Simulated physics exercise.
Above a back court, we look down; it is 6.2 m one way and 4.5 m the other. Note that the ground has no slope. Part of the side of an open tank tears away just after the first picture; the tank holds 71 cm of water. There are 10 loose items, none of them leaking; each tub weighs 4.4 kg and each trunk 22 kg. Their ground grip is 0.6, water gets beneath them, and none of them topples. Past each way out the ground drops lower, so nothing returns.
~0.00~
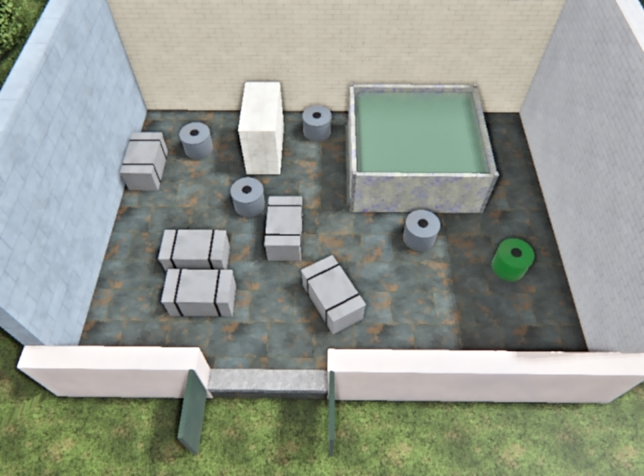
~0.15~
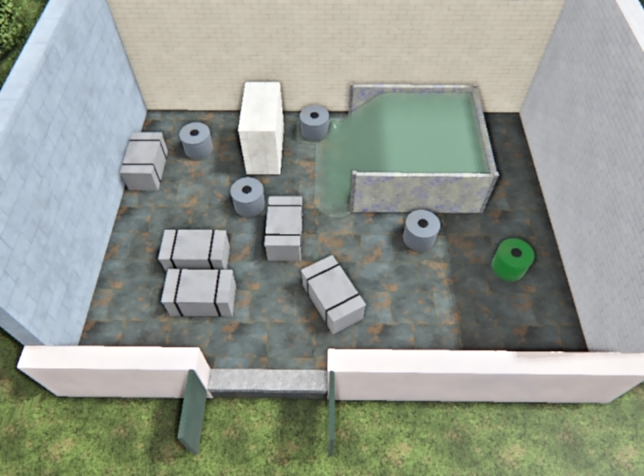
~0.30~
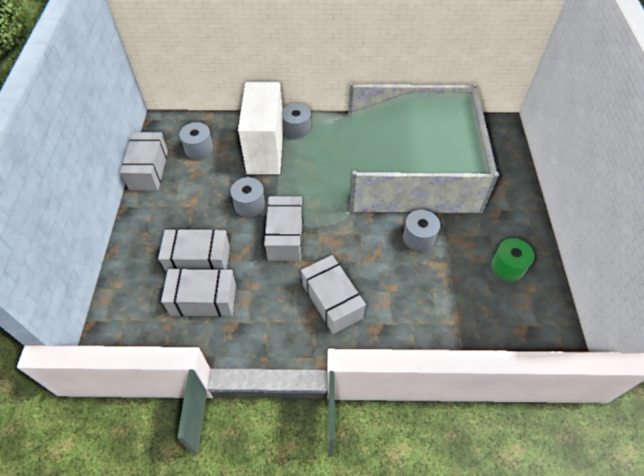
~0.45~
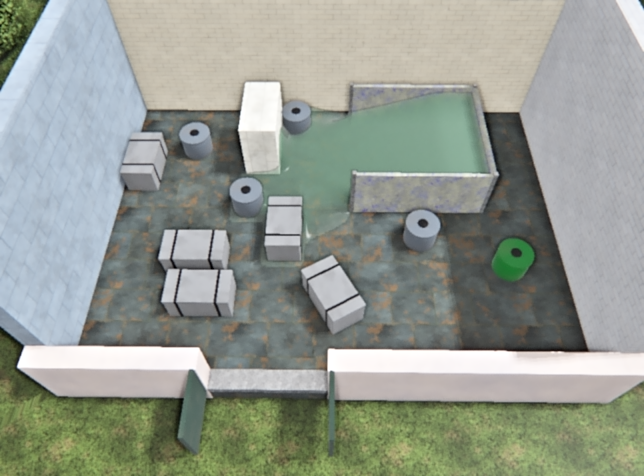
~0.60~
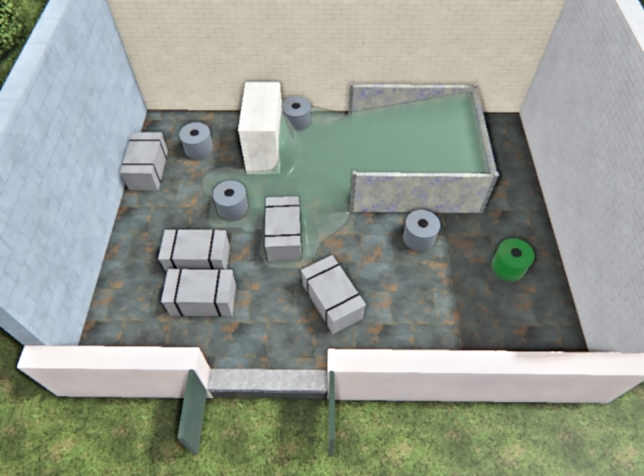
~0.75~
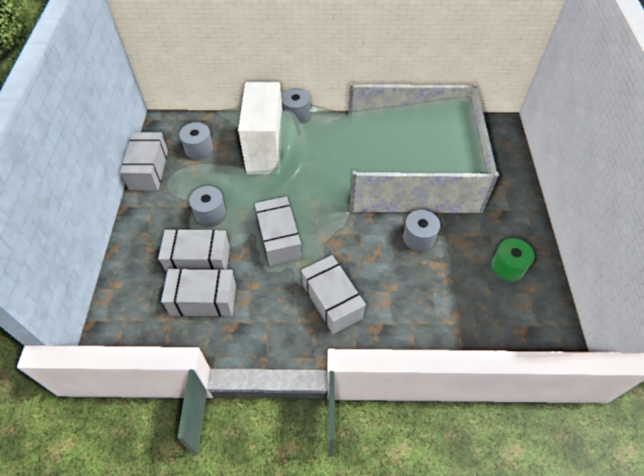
In a walled back court, green water pours from the open left side of a tank and spreads leftward across the floor, nudging a grey drum near the back wall, then shifting another drum leftward and turning a strapped crate slightly.
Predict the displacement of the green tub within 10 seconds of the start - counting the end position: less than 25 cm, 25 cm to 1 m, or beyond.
It is pushed partway.
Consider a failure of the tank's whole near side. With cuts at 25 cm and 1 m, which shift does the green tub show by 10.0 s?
From there, the green tub gets swept far.
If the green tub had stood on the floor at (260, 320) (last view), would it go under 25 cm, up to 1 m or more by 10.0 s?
By that time it is swept a long way.
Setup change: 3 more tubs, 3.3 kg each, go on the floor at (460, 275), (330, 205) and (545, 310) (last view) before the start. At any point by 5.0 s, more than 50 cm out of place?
Going through them in the order asked, they come out shy of the mark, clear of the mark and shy of the mark.
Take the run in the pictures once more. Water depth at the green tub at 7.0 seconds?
Close to 7 centimetres.
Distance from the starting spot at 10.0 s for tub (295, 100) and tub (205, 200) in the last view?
Lab note - net shifts in turn: 30 cm; 10 cm.
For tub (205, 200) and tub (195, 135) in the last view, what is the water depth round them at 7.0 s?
First roughly 8 cm, second roughly 8 cm.
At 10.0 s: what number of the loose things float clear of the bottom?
7.
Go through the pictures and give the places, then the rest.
The green tub at (516, 253) rests on the ground; 3.1 m2 under water; 0 of 10 have shifted, in the first frame.
The green tub at (516, 253), on the bottom; water covers 4.0 m2; 0 of 10 have shifted, in the second frame.
The green tub at (516, 253), on the bottom; 5.3 m2 under water; 1 of 10 have shifted, in the third frame.
The green tub at (516, 253) rests on the ground; 6.0 m2 under water; 1 of 10 have shifted, in the fourth frame.
The green tub at (516, 253) rests on the ground; 6.7 m2 under water; 2 of 10 have shifted, in the fifth frame.
The green tub at (516, 253) rests on the ground; water covers 7.8 m2; 3 of 10 have shifted, in the sixth frame.
After 2.0 s the green tub is near (516, 253), 0.0 m from its start, aground; 0 of 10 are out; 5 afloat.
After 4.5 s the green tub is near (517, 258), 0.1 m from its start, aground; 1 of 10 are out; 5 afloat.
After 7.0 s the green tub is near (529, 294), 0.6 m from its start, afloat; 2 of 10 are out; 6 afloat.
After 10.0 s the green tub is near (529, 212), 0.7 m from its start, afloat; 2 of 10 are out; 7 afloat.
